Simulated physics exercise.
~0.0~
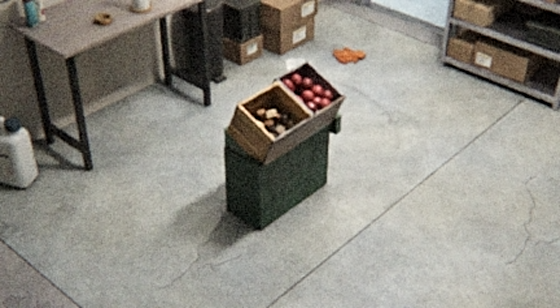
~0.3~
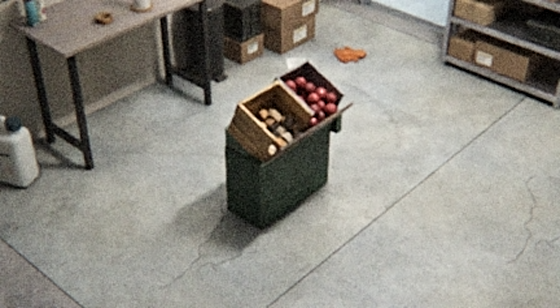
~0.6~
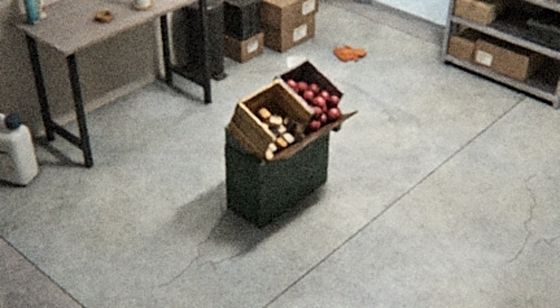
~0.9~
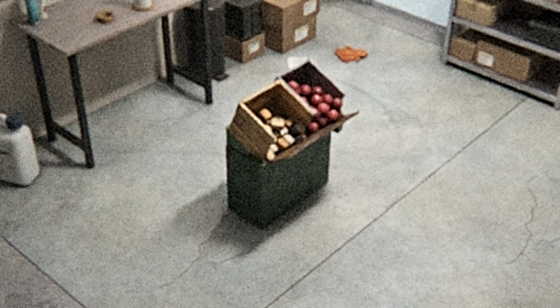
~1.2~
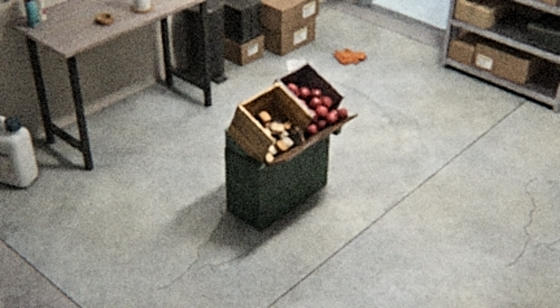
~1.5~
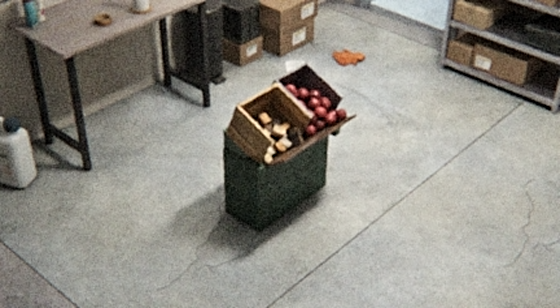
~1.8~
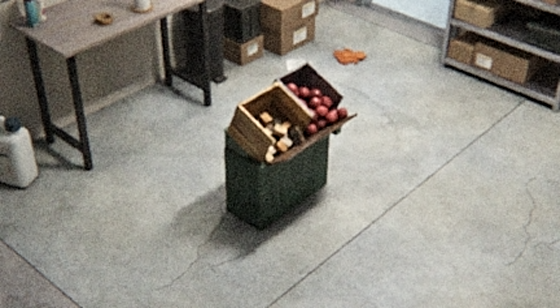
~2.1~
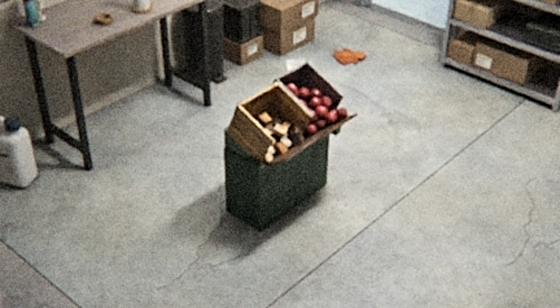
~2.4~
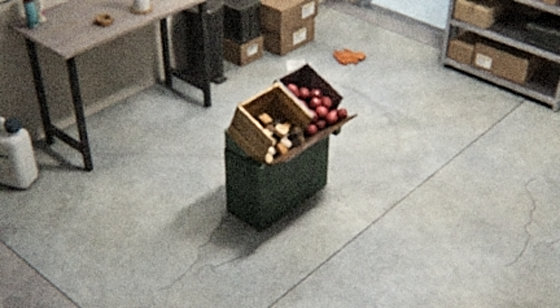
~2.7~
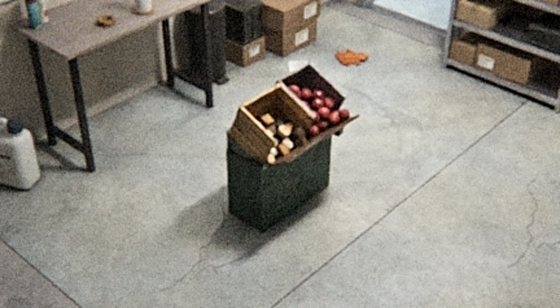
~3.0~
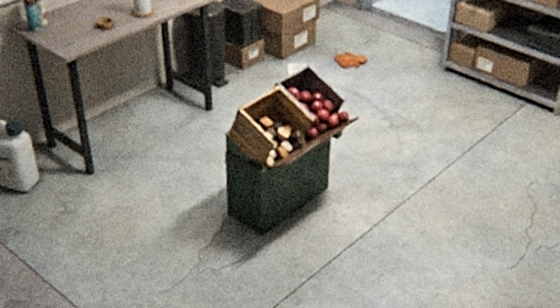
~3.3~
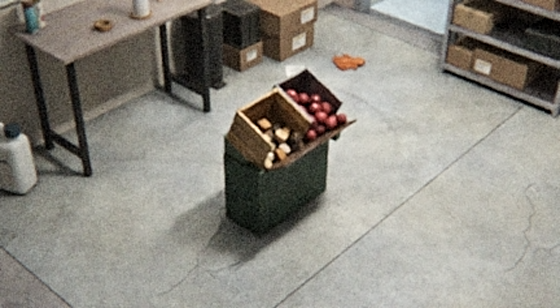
A brown flap along the low right edge of two tilted open bins tips down early on, then stays leaning outward. The bins rest on a dark green box in the middle of a grey concrete workshop floor, seen from above by a slightly swaying camera. The wooden bin on the left holds pale and dark blocks, and the dark one behind it to the right holds red apples. A table stands at left, with cartons behind, an orange cloth on the floor and shelves at right. The contents shift a little toward the flap, then settle, with both loads still in their bins.
